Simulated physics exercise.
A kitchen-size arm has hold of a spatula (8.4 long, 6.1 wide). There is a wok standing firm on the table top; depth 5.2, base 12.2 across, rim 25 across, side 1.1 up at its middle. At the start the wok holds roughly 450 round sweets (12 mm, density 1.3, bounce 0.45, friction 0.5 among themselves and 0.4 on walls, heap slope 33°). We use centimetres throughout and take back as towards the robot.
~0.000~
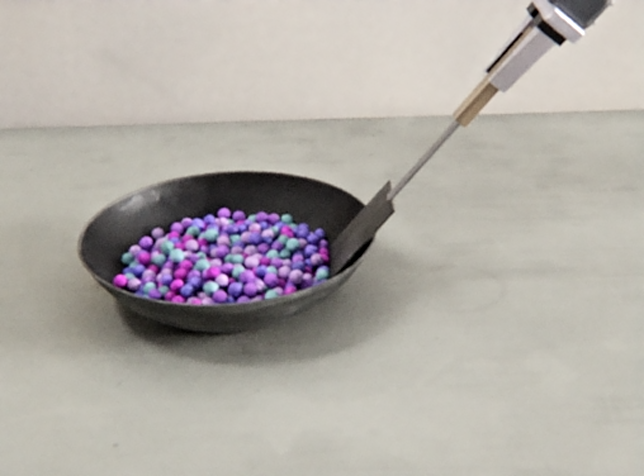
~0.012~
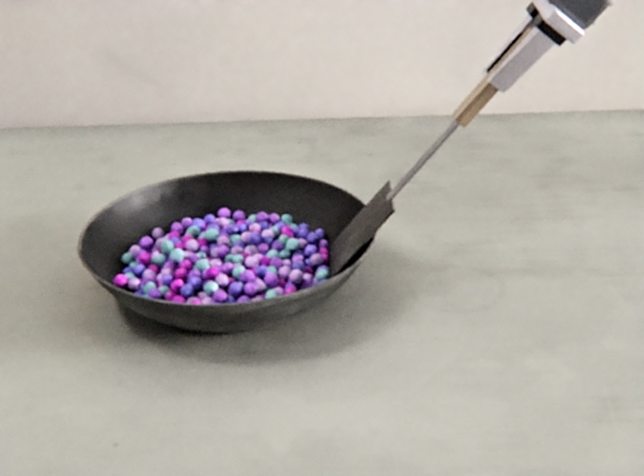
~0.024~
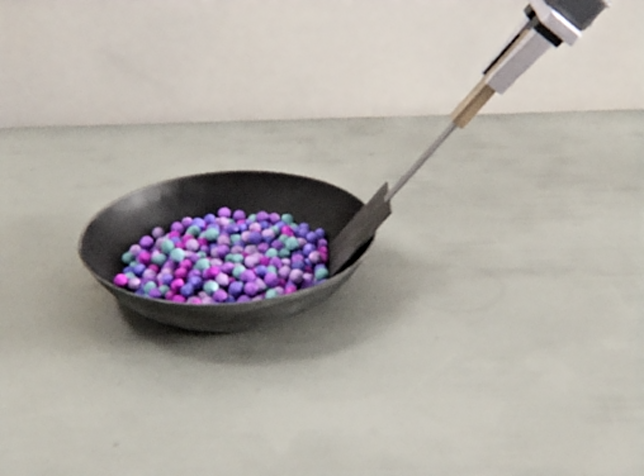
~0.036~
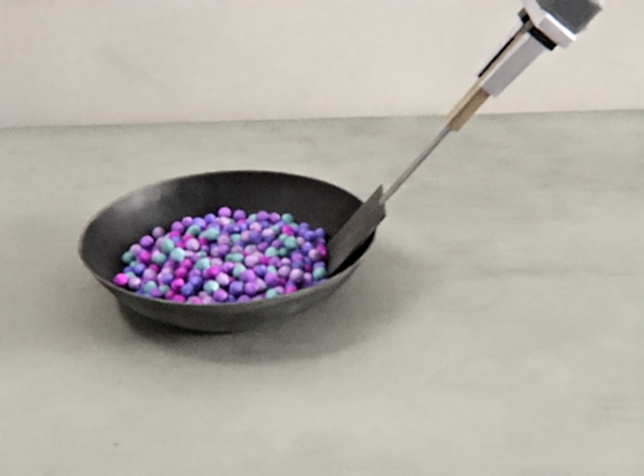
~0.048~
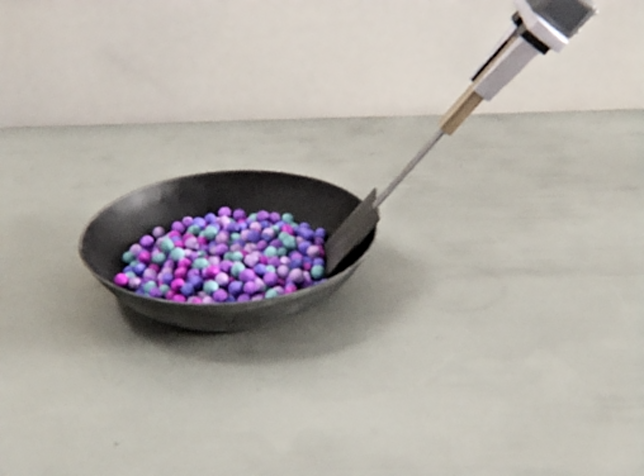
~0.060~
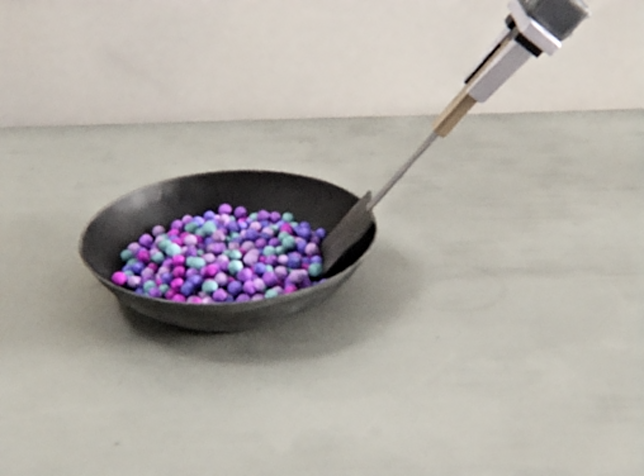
A spatula held by a robot arm slid slightly left and down inside the right edge of a dark wok, while the purple, pink and teal balls heaped in it barely shifted.
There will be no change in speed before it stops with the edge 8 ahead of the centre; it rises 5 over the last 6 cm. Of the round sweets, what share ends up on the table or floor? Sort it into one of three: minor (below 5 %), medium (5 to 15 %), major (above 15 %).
Medium, 5 to 15 %.
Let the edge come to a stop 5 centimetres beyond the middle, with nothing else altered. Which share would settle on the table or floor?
Then the share is near 0 in a hundred.
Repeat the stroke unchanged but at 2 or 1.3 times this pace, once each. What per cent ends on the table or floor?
Around 20 per cent, then around 10 per cent, would end on the table or floor.
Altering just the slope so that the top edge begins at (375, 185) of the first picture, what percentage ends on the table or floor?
10 percent or thereabouts.
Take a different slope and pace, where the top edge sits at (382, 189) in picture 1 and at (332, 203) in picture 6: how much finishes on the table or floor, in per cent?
Near 25 in a hundred.
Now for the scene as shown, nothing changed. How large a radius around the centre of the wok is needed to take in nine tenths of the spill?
Distance from centre: Approx. 30 cm.
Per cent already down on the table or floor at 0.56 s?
Roughly 8 per cent.
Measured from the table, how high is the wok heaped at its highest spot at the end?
About 6.0 centimetres.
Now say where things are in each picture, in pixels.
The first frame shows spatula top edge at (392, 195), sloping 50°; upper third of the load around (230, 257), from x 120 to 325, top at y 215; 448 in the wok.
The second frame shows spatula top edge at (392, 195), sloping 50°; upper third of the load around (230, 257), from x 120 to 325, top at y 215.
The third frame shows spatula top edge at (389, 196), sloping 50°; upper third of the load around (230, 257), from x 120 to 325, top at y 215.
The fourth frame shows spatula top edge at (384, 199), sloping 50°; upper third of the load around (231, 256), from x 120 to 325, top at y 215.
The fifth frame shows spatula top edge at (378, 203), sloping 50°; upper third of the load around (230, 256), from x 120 to 325, top at y 215.
The sixth frame shows spatula top edge at (372, 205), sloping 50°; upper third of the load around (229, 255), from x 120 to 325, top at y 210; 448 in the wok.
By 0.18 s, sloping 50°, highest piece 5 above the table; 448 in the wok.
By 0.30 s, sloping 50°, highest piece 7 above the table; 448 in the wok.
By 0.56 s, sloping 50°, highest piece 7 above the table; 406 in the wok, 38 on the table or floor, 4 on the blade or in flight.
By 1.61 s, sloping 50°, highest piece 6 above the table; 405 in the wok, 43 on the table or floor.
Final count, 405 in the wok, 43 on the table or floor. That is 10 % on the table or floor.
